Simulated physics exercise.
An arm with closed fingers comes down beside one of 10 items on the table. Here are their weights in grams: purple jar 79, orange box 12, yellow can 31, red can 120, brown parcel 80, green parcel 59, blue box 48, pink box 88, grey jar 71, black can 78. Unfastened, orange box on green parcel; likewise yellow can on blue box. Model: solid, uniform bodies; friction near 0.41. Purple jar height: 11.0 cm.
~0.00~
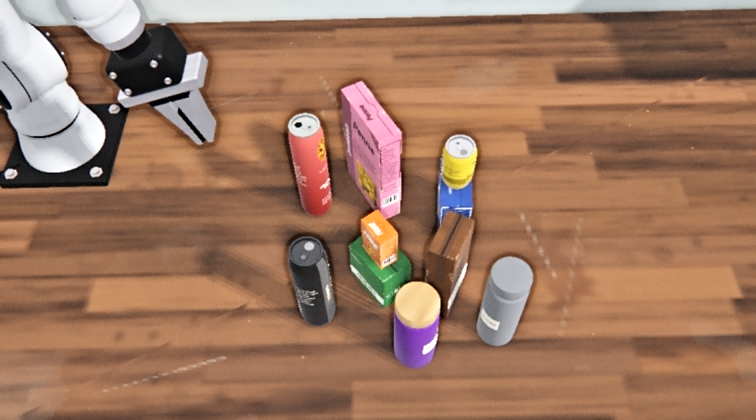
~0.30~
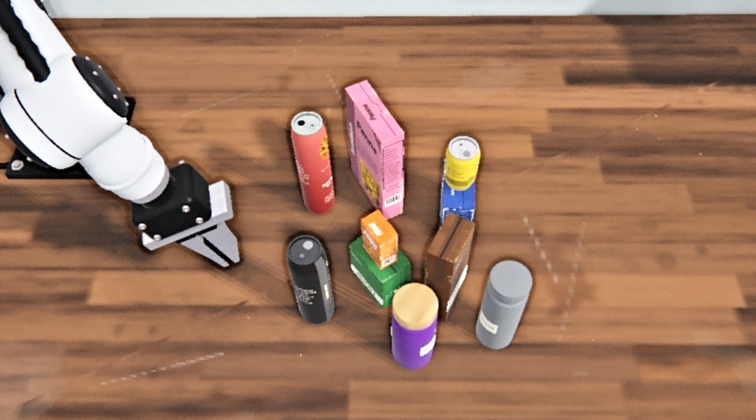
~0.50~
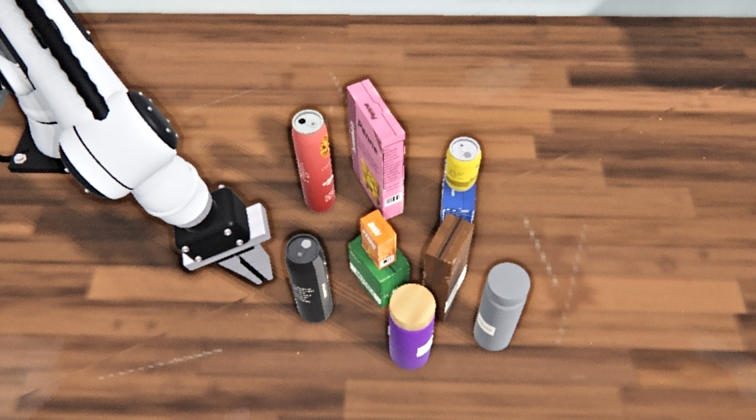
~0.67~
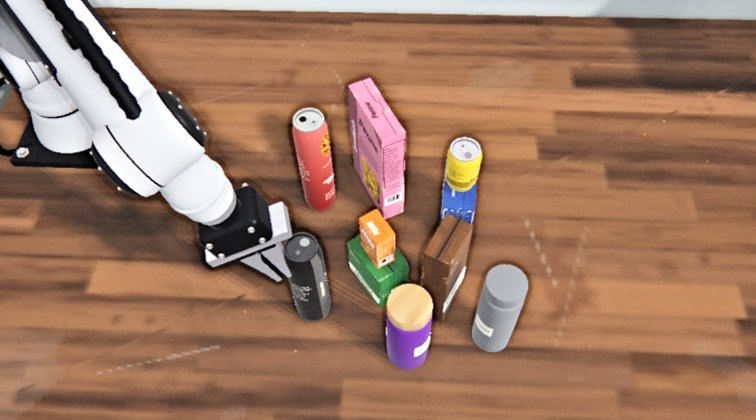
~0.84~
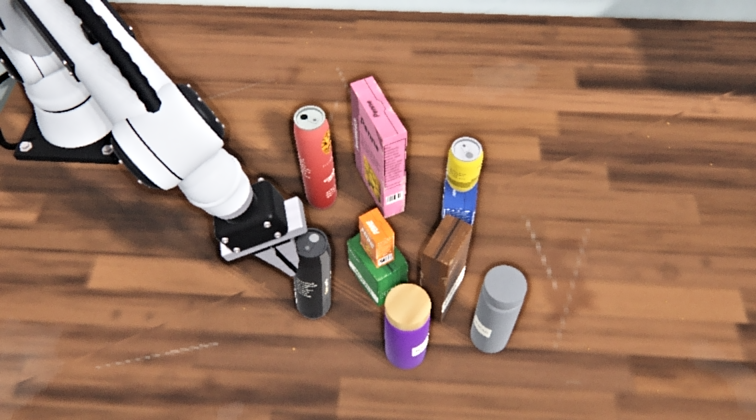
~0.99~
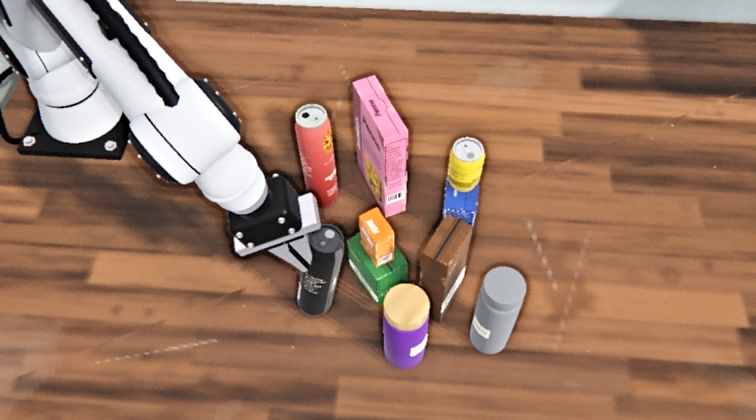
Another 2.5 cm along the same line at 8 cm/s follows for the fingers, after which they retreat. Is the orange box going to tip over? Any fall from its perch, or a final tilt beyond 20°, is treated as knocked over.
Yes, the orange box tips over.
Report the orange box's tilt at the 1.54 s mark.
Tilt: Around 170°.
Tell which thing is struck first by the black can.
First contact is with the orange box.
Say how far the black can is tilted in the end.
It settles near 50° away from upright.
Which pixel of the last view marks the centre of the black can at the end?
Resting centre: About (358, 298).
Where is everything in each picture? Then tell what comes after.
In the first frame, has the fingertips at (195, 110); black can (313, 286) standing straight; orange box (379, 240).
In the second frame, has the fingertips at (219, 235); black can (312, 284) standing straight; purple jar (414, 328), yellow can (461, 165).
In the third frame, has the fingertips at (254, 255); black can (310, 283) standing straight; red can (315, 166), brown parcel (445, 271).
In the fourth frame, has the fingertips at (275, 252); black can (309, 281) standing straight; green parcel (378, 267), blue box (458, 200).
In the fifth frame, has the fingertips at (289, 247); black can (312, 278) 4° off upright; pink box (379, 151), grey jar (497, 311).
In the sixth frame, has the fingertips at (302, 243); black can (319, 274) 11° off upright; orange box (377, 238).
Around 1.24 s, orange box and black can touch at 1.24 s; off upright black can 24°.
Around 1.54 s, green parcel and black can touch at 1.35 s; off upright orange box 167°, black can 45°.
Around 1.99 s, brown parcel and black can touch at 1.59 s; purple jar and black can touch at 1.59 s; off upright orange box 179°, black can 48°.
At rest, past 20° or fallen, black can and orange box. Standing, red can, green parcel, brown parcel, pink box, purple jar, grey jar, blue box and yellow can.
